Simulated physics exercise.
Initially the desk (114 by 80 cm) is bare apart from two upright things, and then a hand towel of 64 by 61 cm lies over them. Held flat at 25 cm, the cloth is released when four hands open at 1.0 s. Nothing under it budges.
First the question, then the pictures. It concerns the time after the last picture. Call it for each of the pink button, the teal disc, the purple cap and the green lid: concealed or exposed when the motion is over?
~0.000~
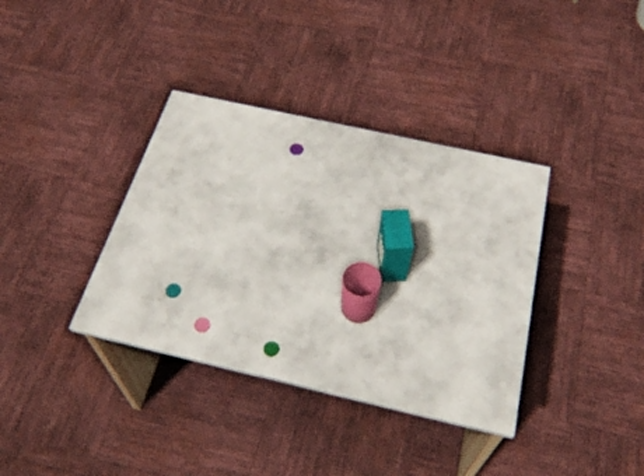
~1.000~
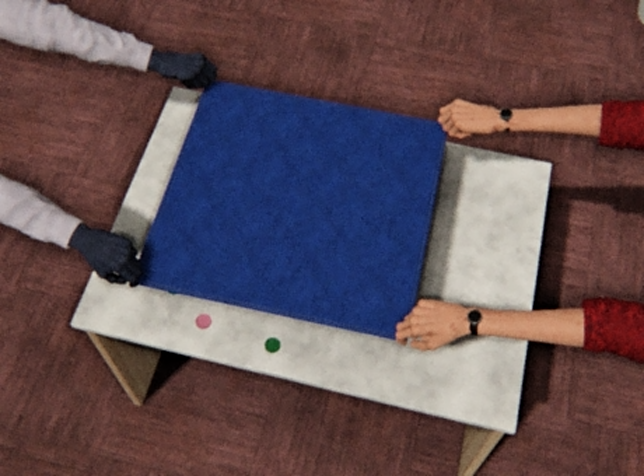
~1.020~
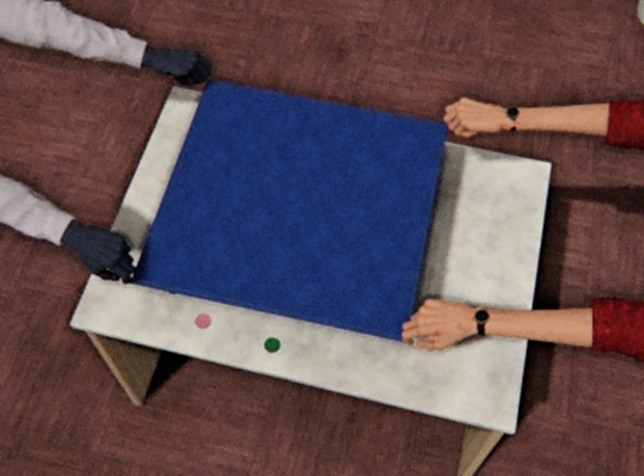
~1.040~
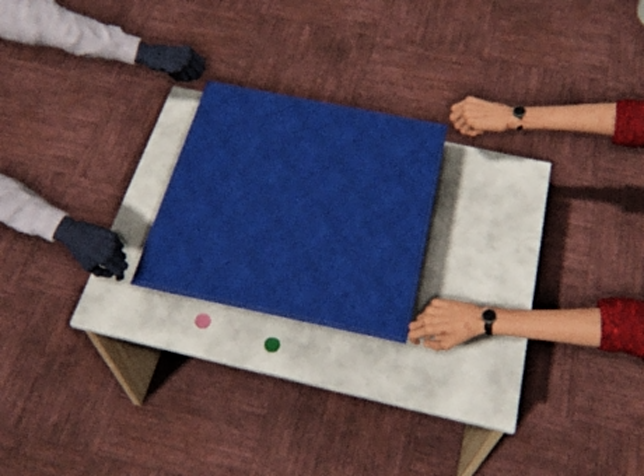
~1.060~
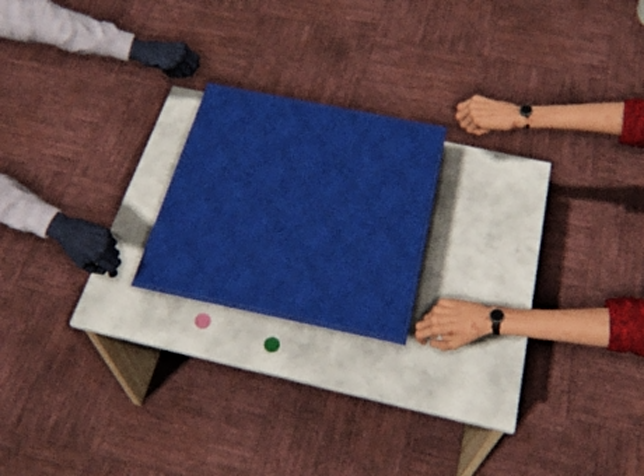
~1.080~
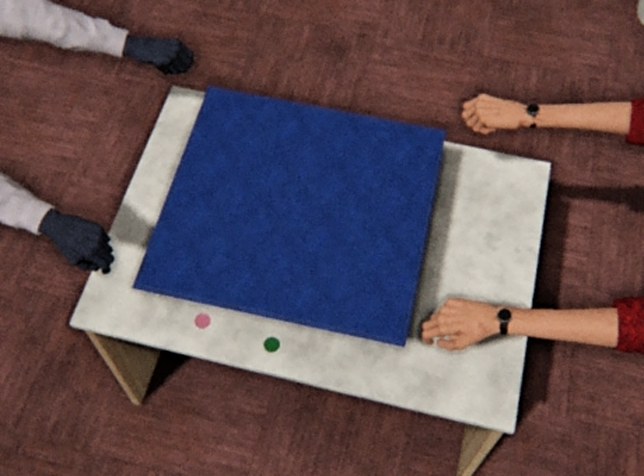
The pink button ends concealed, the teal disc ends exposed, the purple cap ends exposed, the green lid ends concealed.
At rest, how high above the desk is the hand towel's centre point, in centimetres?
I'd put it near 0 cm.
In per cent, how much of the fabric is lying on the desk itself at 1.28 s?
Contact share: Approx. 45 percent.
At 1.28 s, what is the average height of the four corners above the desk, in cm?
Mean corner height at that time: Approx. 1 cm.
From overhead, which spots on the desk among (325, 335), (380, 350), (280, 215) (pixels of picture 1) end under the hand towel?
Check, spot by spot: Overlapped / clear / overlapped.
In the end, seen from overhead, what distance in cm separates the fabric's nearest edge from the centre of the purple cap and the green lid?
3 cm and 3 cm.
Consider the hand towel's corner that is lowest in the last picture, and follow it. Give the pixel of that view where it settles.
Around pixel (404, 312).
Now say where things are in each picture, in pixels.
Pink button (202, 325); teal disc (173, 290); purple cap (297, 149); green lid (271, 349); teal carton (398, 228), 19 cm tall; pink cup (362, 279), 16 cm tall, in the first picture.
Hand towel corners (130, 283) (208, 80) (448, 124) (407, 343); highest point 25 cm, lowest 25 cm, in the second picture.
Hand towel corners (130, 283) (208, 80); highest point 25 cm, lowest 25 cm, in the third picture.
Hand towel corners (130, 284) (208, 81); highest point 24 cm, lowest 24 cm, in the fourth picture.
Hand towel corners (131, 286) (208, 84); highest point 23 cm, lowest 23 cm, in the fifth picture.
Hand towel corners (132, 288) (208, 87) (446, 131) (405, 347); highest point 22 cm, lowest 22 cm, in the sixth picture.
After 1.3 s, 45 % of it is down, spanning 61 by 61 cm, above pink button, green lid.
After 1.5 s, 55 % of it is down, spanning 61 by 61 cm, above pink button, green lid.
After 1.7 s, 55 % of it is down, spanning 59 by 61 cm, above pink button, green lid.
After 1.9 s, 55 % of it is down, spanning 61 by 61 cm, above pink button, green lid.
After 2.7 s, 55 % of it is down, spanning 61 by 61 cm, above pink button, green lid.
